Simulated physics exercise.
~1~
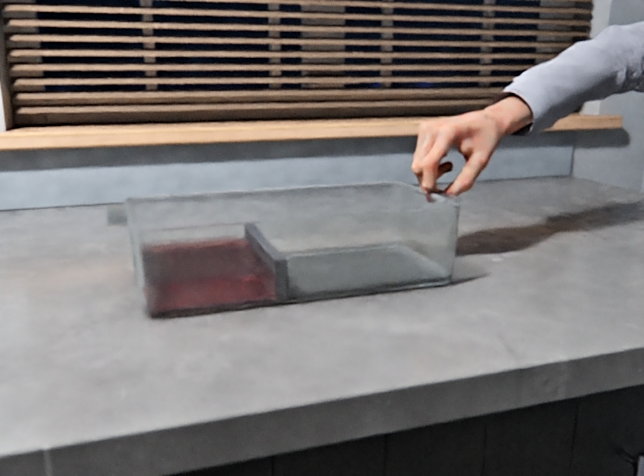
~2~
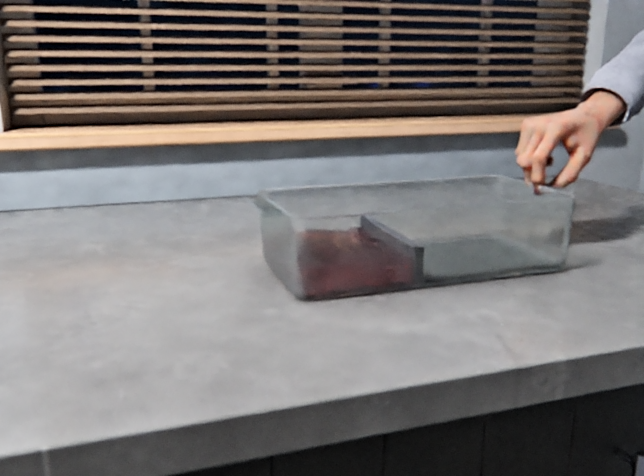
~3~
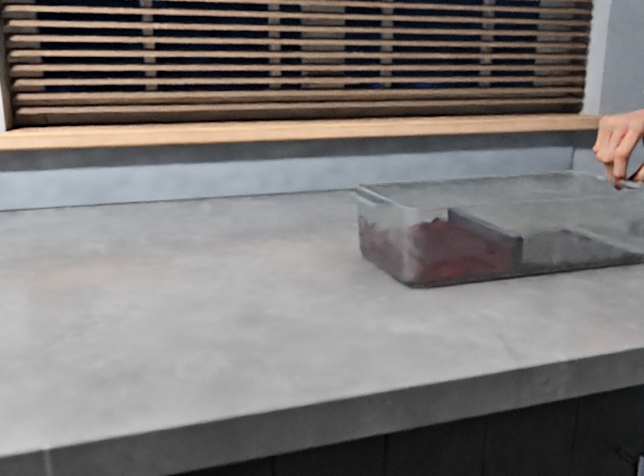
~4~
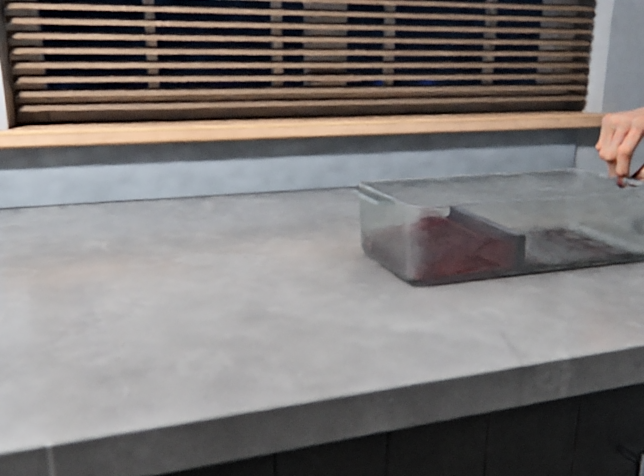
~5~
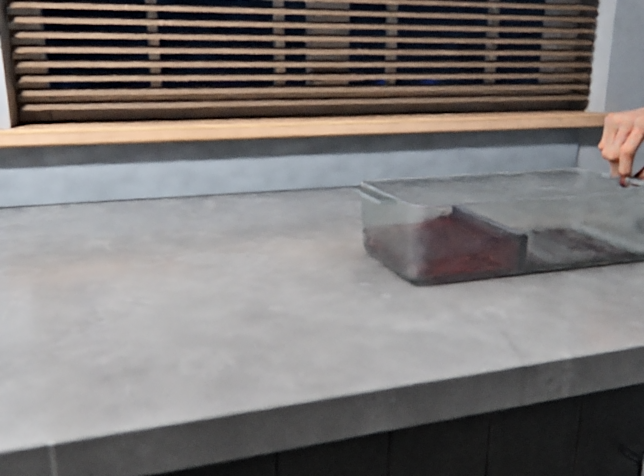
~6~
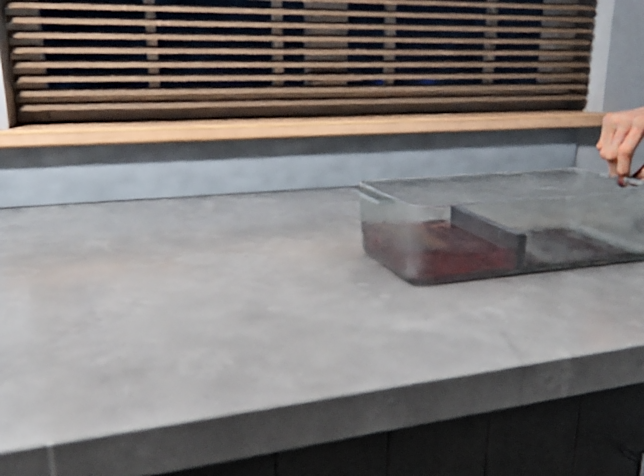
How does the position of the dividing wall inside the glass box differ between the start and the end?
At the start the dividing wall is a little left of the middle of the view, and by the end it is well over to the right, having moved along with the box.
